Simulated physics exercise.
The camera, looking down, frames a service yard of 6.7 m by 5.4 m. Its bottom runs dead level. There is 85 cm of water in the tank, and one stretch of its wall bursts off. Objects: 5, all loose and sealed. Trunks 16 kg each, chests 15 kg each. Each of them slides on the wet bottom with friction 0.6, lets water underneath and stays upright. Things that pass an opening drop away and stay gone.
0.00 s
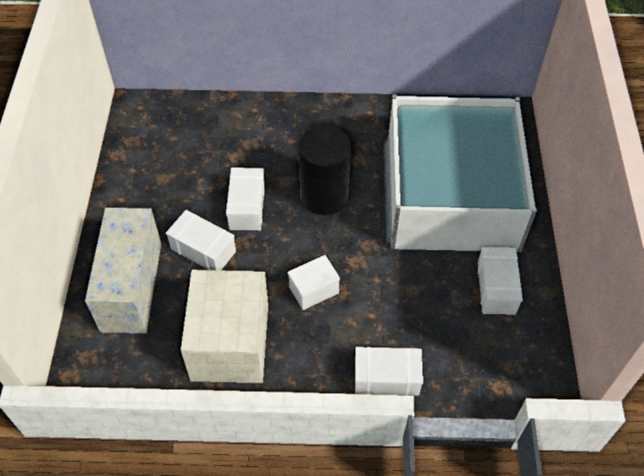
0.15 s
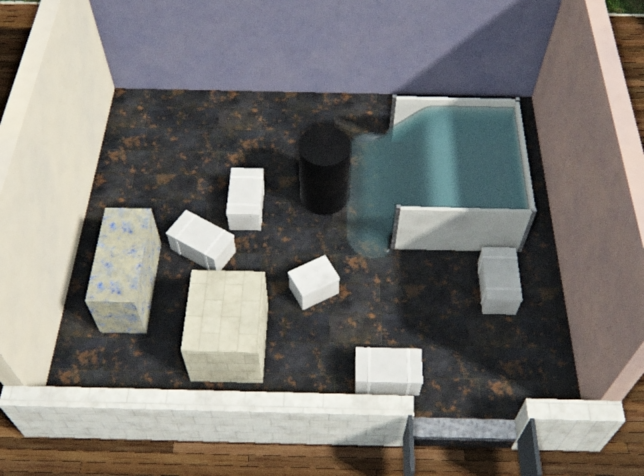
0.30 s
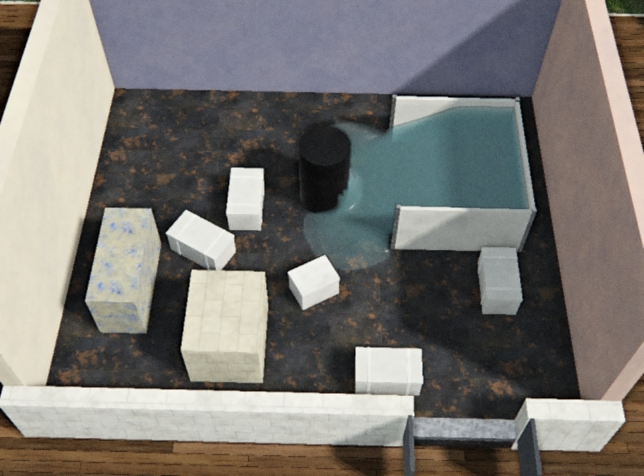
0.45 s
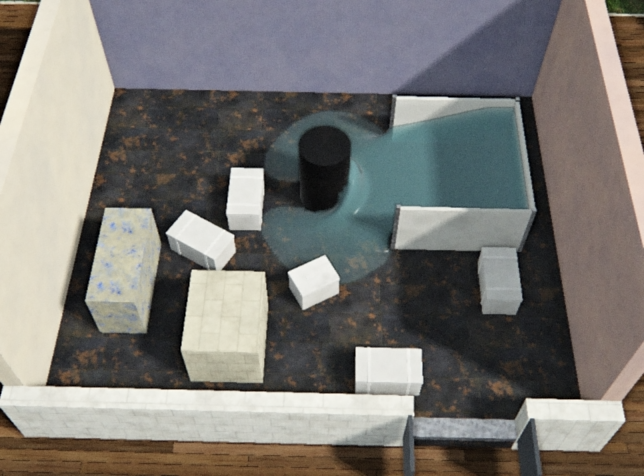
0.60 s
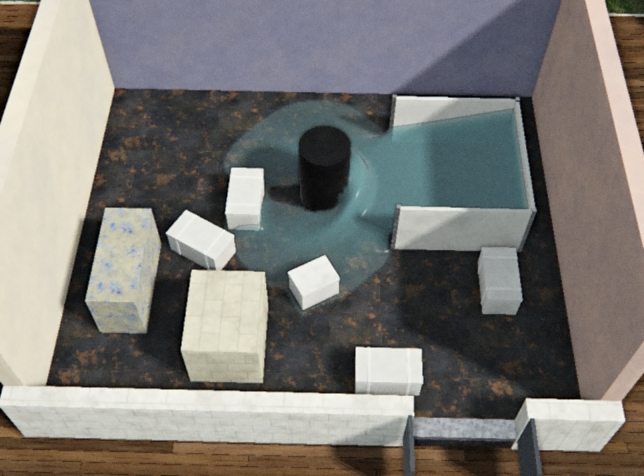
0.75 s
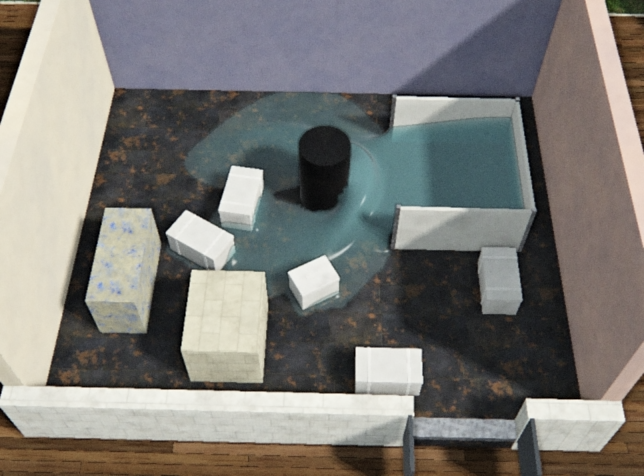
At the start, teal water fills a walled tank at the upper right of a dark-floored yard scattered with pale blocks and a black cylinder. The tank's left side opens and water pours out, wrapping around the cylinder. It spreads leftward among the white blocks, and one shifts slightly.
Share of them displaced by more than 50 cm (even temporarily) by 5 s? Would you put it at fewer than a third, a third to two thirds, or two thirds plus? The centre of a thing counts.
The proportion is going to hit two thirds or more.
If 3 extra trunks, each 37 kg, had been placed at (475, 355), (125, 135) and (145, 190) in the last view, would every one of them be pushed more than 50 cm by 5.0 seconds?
Below, above, above.
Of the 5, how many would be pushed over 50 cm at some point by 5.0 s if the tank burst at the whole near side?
That would give 3.
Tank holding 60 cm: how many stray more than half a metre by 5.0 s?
Then it comes to 3.
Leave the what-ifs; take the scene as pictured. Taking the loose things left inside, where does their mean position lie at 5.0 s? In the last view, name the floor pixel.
That lands at roughly (360, 314).
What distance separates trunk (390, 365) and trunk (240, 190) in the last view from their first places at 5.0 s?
Net shifts, in order: 140 cm and 60 cm.
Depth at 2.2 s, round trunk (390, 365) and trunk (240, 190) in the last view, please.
About 3 and 10 cm.
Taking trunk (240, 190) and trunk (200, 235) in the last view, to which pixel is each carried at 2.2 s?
Roughly (121, 165), then roughly (164, 274).
After 1.1 s 0 of 5 are over 50 cm from their spots; 0 afloat.
After 2.2 s 3 of 5 are over 50 cm from their spots; 3 afloat.
After 3.5 s 4 of 5 are over 50 cm from their spots; 2 afloat.
After 5.0 s 4 of 5 are over 50 cm from their spots, and 4 have been at some point; 2 afloat.
